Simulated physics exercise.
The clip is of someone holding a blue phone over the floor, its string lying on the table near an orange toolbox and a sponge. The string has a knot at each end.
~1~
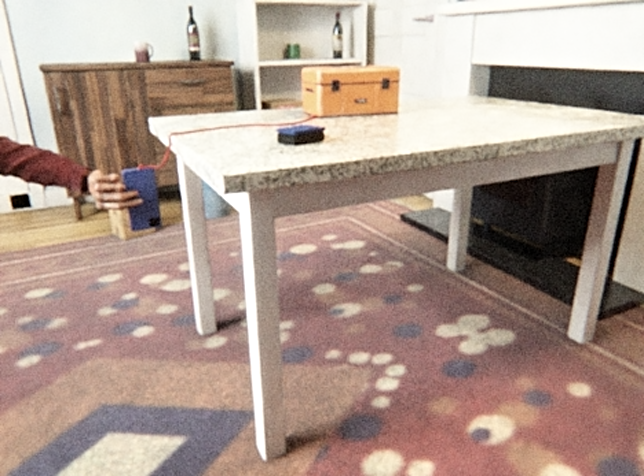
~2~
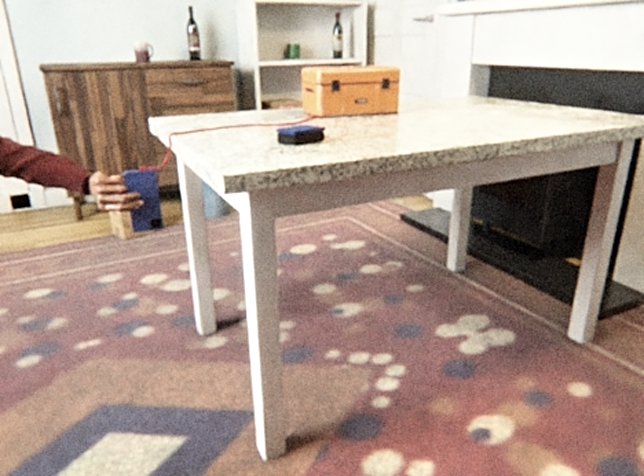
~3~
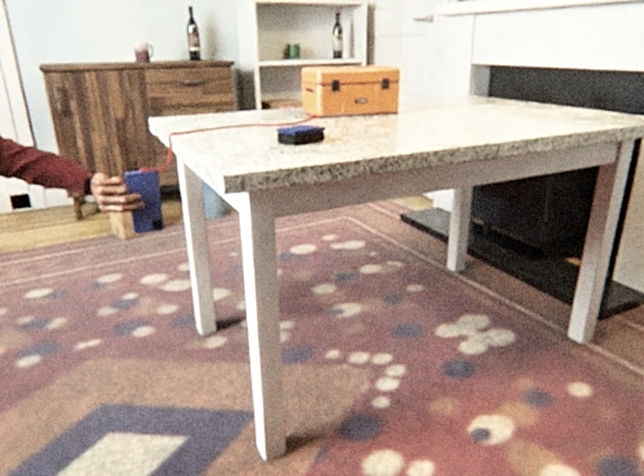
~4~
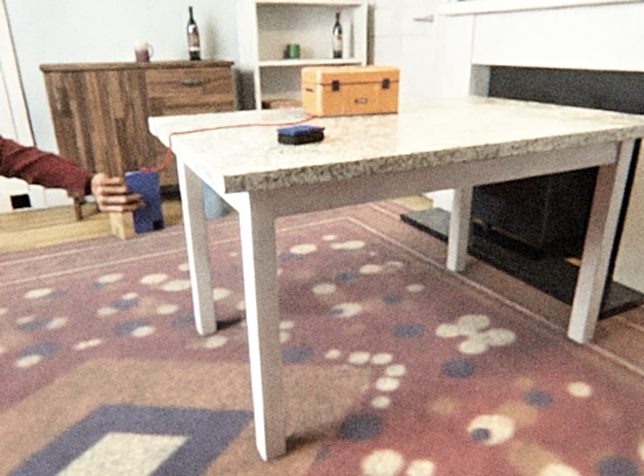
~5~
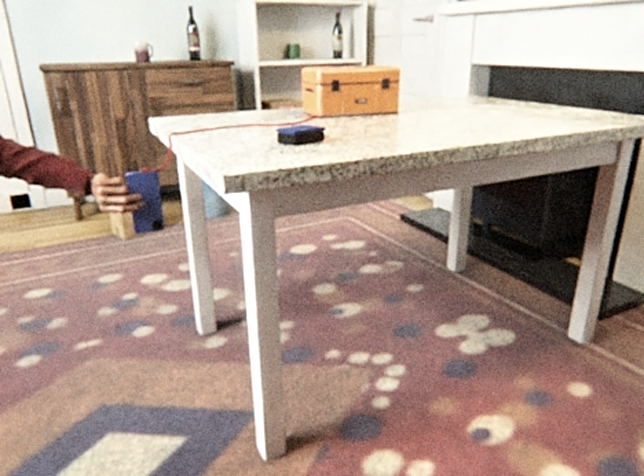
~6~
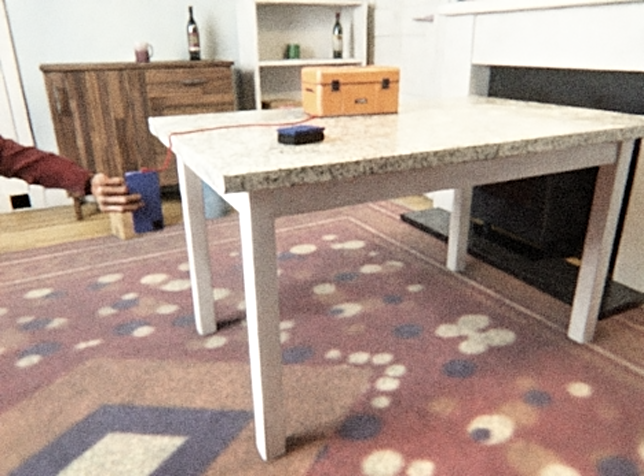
Beside a pale table holding an orange toolbox, a hand holds a blue object almost still.
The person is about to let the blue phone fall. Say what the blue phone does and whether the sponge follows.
As it turns out, the blue phone ends up dangling; the sponge keeps its place.
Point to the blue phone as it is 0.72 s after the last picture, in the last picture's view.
Around (193, 229).
Then, 0.72 s later than the last view, phone above the floor near (193, 229); toolbox as before; sponge as before.
Then, 1.56 s later than the last view, phone above the floor near (207, 220); toolbox as before; sponge as before.
Finally, phone above the floor near (193, 226); toolbox as before; sponge as before. The blue phone swings from the edge and the sponge stays on top.
